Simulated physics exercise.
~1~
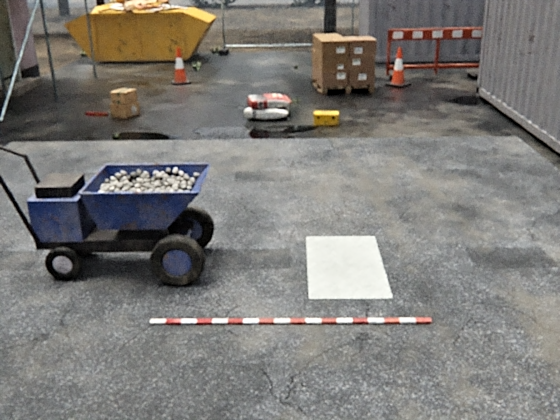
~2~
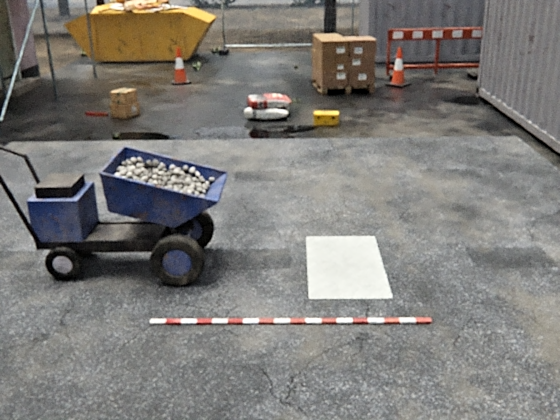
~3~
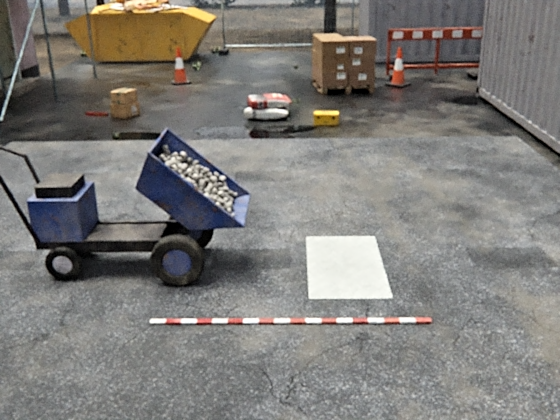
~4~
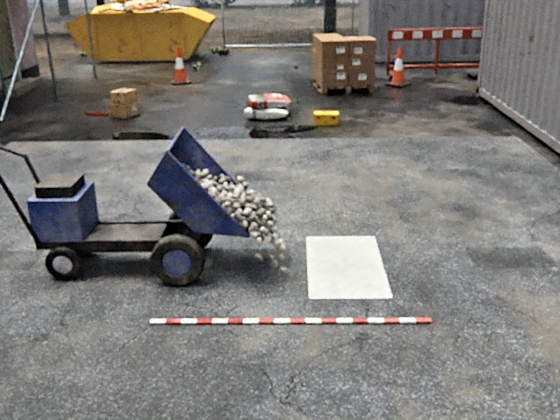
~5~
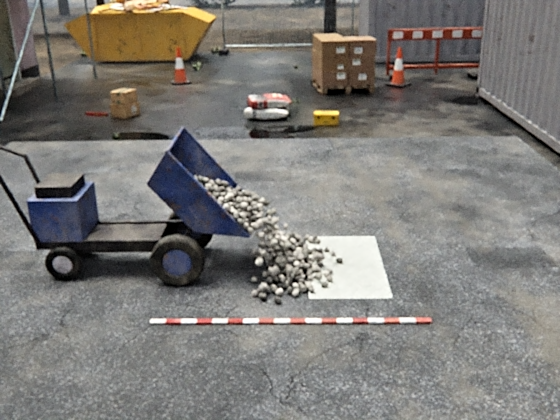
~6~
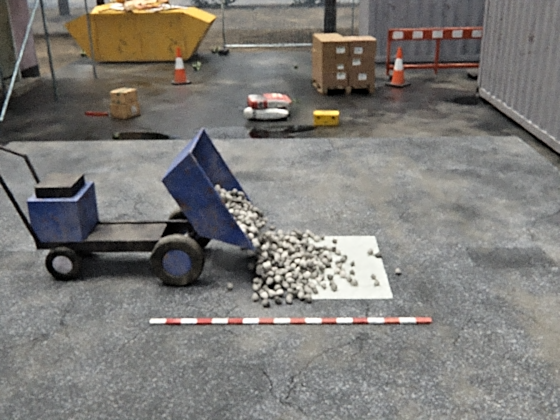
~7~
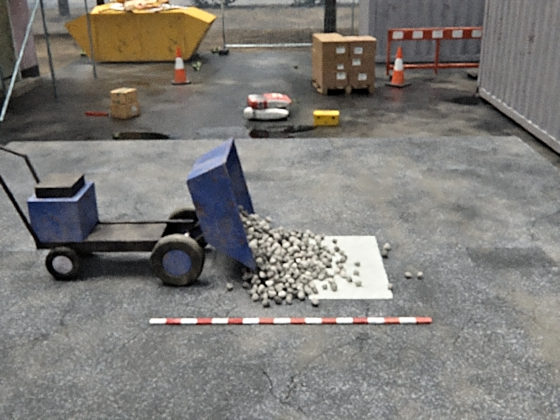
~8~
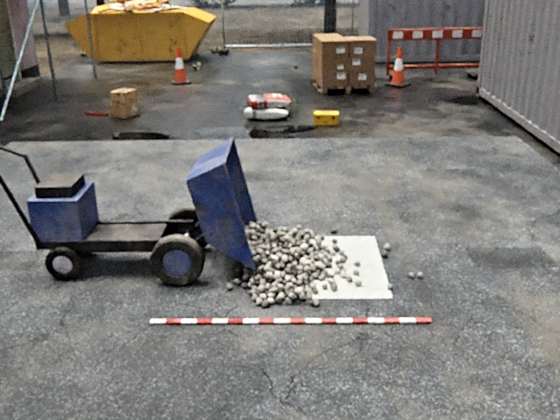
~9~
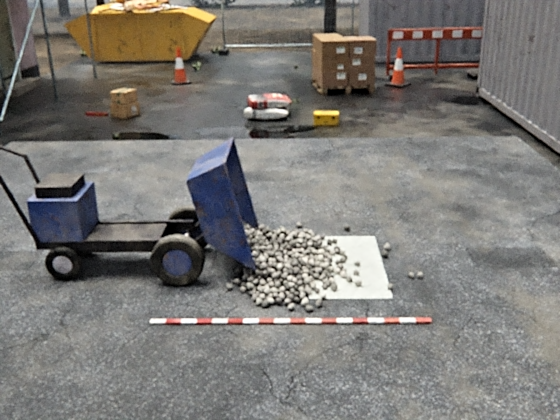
On a grey paved building site, seen from slightly above, a blue motor barrow full of round pale stones stands at left, facing a white sheet on the ground. A red and white striped pole lies in front, with cones, cardboard boxes and a yellow skip behind. The barrow's blue skip tips forward to the right, pauses as stones pour over its lip, then tips more steeply. The stones heap up mostly short of the sheet, covering its left part, and a few roll beyond it. The skip stays steeply tipped, some stones still at its mouth.
